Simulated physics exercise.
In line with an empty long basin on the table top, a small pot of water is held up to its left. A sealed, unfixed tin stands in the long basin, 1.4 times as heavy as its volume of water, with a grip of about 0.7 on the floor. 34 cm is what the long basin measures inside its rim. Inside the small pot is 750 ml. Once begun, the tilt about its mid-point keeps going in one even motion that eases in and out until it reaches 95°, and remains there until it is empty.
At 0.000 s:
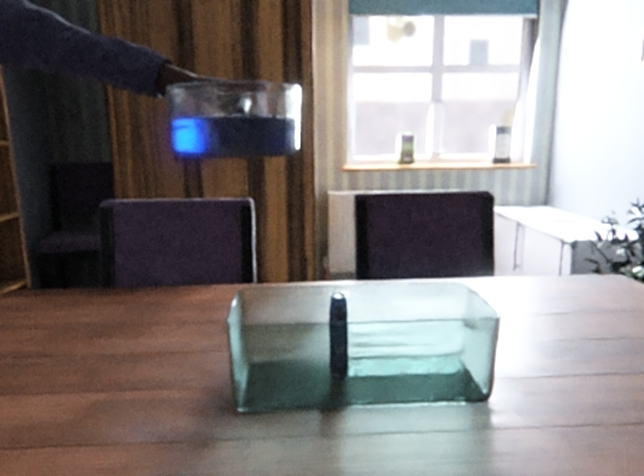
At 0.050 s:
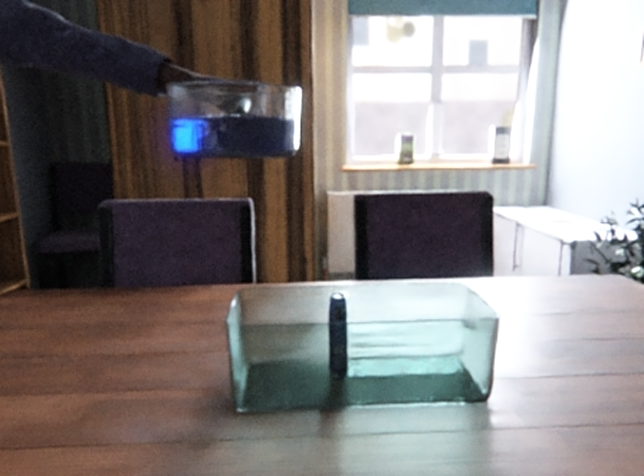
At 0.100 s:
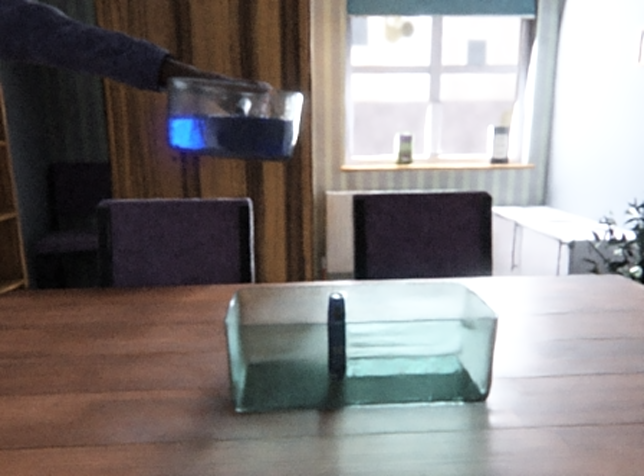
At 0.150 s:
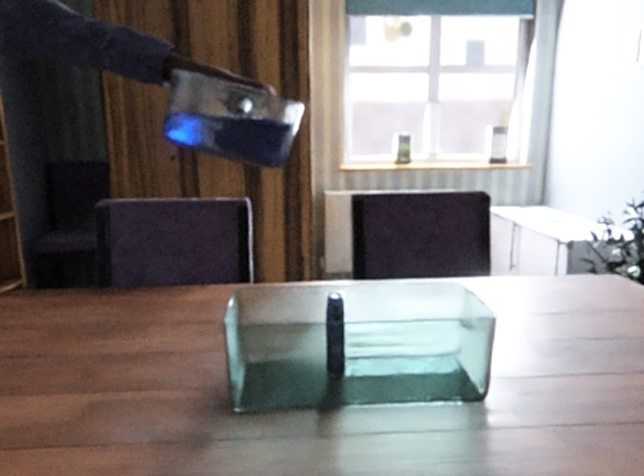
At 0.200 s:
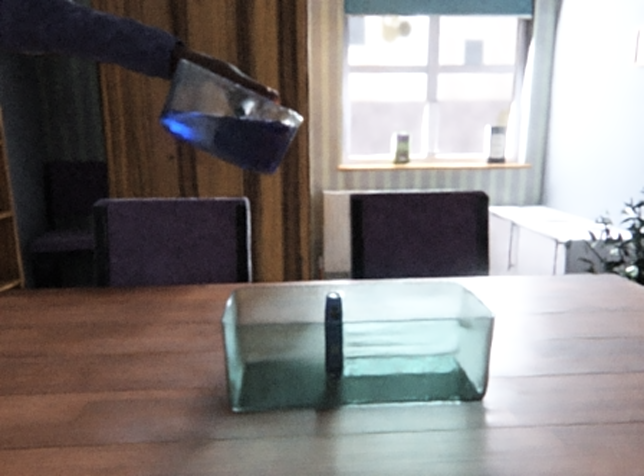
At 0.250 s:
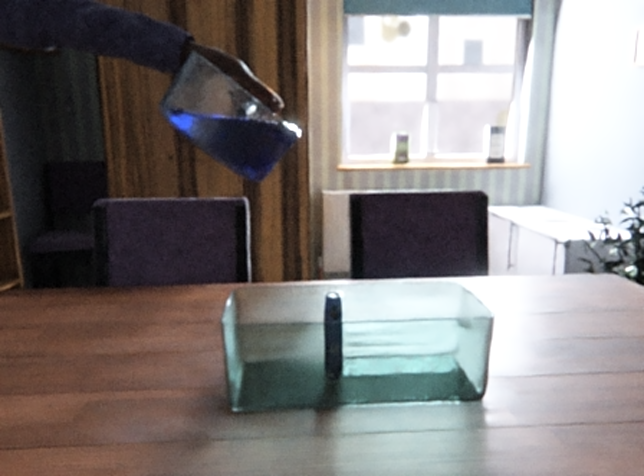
An arm in a dark sleeve held a small clear pot of blue water above and to the left of a long glass basin on a wooden table, then steadily tilted it to the right.
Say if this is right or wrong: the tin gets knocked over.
Right, it gets knocked over.
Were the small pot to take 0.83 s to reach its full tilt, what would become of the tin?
With that tilt, the tin tips.
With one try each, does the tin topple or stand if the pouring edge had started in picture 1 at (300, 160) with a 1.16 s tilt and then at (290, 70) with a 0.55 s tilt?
Run one: It does not tip. Run two: It tumbles.
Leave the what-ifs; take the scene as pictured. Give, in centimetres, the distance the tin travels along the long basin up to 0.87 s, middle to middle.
Some 2 cm.
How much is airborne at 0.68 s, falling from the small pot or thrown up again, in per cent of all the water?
Roughly 18 %.
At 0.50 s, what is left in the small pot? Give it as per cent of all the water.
Remaining: Near 34 % of the total.
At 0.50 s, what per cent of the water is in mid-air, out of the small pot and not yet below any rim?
62 %.
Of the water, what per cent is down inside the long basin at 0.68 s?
About 70 %.
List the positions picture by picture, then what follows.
In the first picture, tilt 0°; pouring edge (298, 90); surface from (175, 119) to (296, 118); the long basin's rim runs from (233, 307) to (483, 300); the tin's top is at (339, 298).
In the second picture, tilt 2°; pouring edge (298, 92); surface from (175, 119) to (296, 119).
In the third picture, tilt 7°; pouring edge (299, 98); surface from (173, 118) to (294, 120).
In the fourth picture, tilt 15°; pouring edge (301, 108); surface from (171, 116) to (294, 122).
In the fifth picture, tilt 26°; pouring edge (300, 121); surface from (167, 113) to (295, 124).
In the sixth picture, tilt 38°; pouring edge (298, 136); surface from (166, 105) to (294, 126); 1 per cent is over the edge.
After 0.50 s the tilt is 91° and 34 per cent is still to pour; the tin stands where it began.
After 0.68 s the tilt is 95° and 14 per cent is still to pour; the tin stands where it began.
After 0.87 s the tilt is 95° and 4 per cent is still to pour; the tin leans 15°.
After 1.07 s the tilt is 95° and 1 per cent is still to pour; the tin lies on its side.
In the end the tin lies on its side.
